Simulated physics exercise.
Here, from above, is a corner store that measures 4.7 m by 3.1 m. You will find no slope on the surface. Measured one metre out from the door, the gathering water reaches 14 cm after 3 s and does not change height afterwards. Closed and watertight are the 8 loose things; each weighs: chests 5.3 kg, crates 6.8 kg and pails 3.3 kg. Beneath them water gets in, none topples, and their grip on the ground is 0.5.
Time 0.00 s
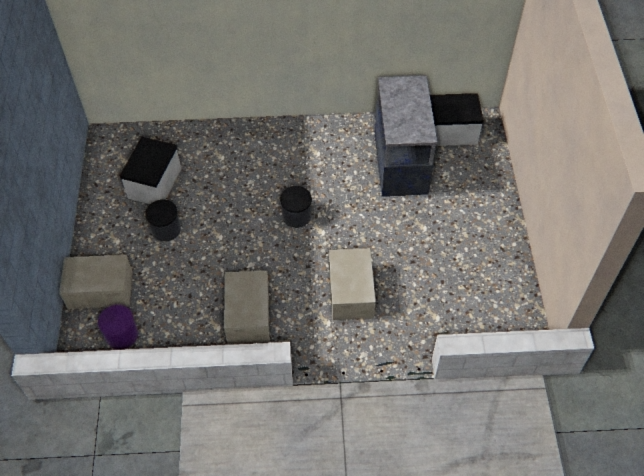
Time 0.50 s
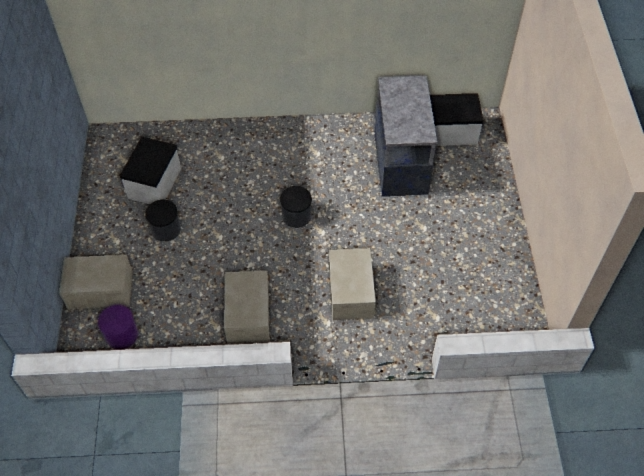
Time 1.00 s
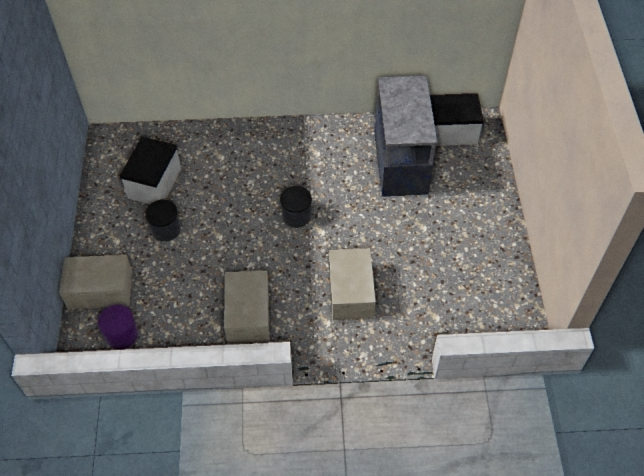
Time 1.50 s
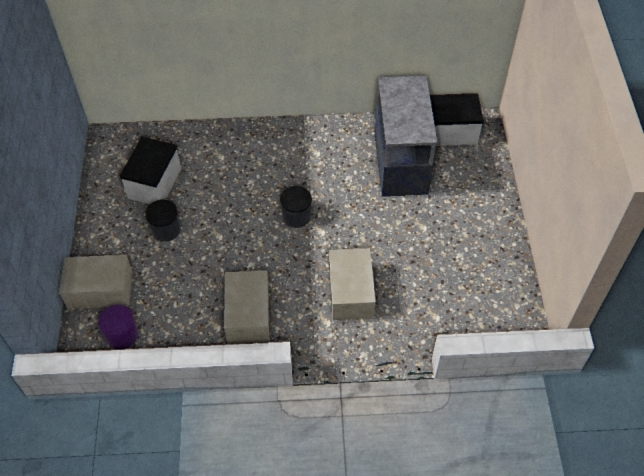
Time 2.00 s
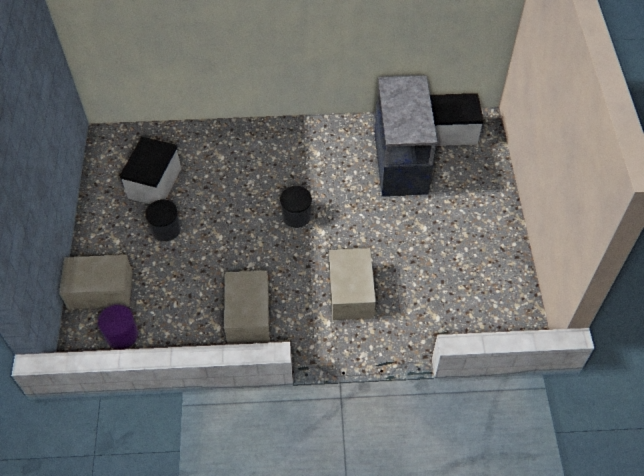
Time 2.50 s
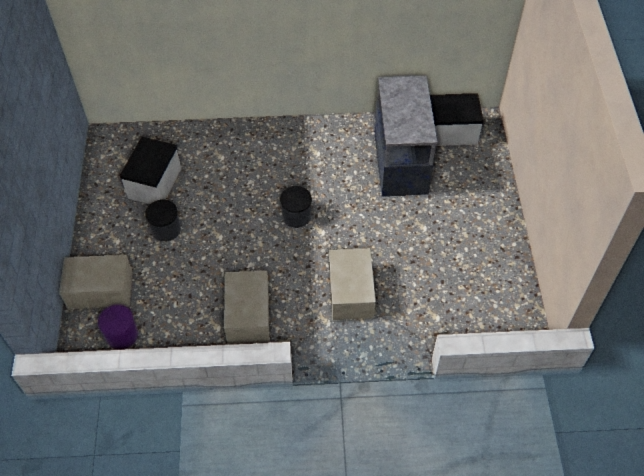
Water spreading across the paving outside a small walled store and just inside its doorway, crates and pails standing still.
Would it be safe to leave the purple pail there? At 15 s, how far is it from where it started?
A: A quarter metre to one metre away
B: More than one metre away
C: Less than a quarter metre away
(B) More than one metre away.
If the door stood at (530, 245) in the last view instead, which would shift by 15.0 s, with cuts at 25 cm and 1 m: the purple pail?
So the purple pail is well away by then.
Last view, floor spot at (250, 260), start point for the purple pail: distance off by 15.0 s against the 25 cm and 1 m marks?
Result: It drifts only slightly.
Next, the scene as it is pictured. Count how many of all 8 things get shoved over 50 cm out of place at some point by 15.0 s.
Result: 8.
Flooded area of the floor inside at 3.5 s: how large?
Wet area: Approx. 2.0 m2.
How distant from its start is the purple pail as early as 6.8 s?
Around 0 cm from the start by that time.
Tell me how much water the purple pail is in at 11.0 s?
I'd say around 2 cm.
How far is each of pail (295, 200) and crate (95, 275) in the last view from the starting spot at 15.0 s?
In turn: 250 cm, 150 cm.
After 3.5 s the purple pail is near (116, 320), 0.0 m from its start, aground; 0 afloat.
After 6.8 s the purple pail is near (116, 320), 0.0 m from its start, aground; 3 afloat.
After 11.0 s the purple pail is near (121, 331), 0.1 m from its start, aground; 4 afloat.
After 15.0 s the purple pail is near (286, 309), 1.6 m from its start, afloat; 8 afloat.
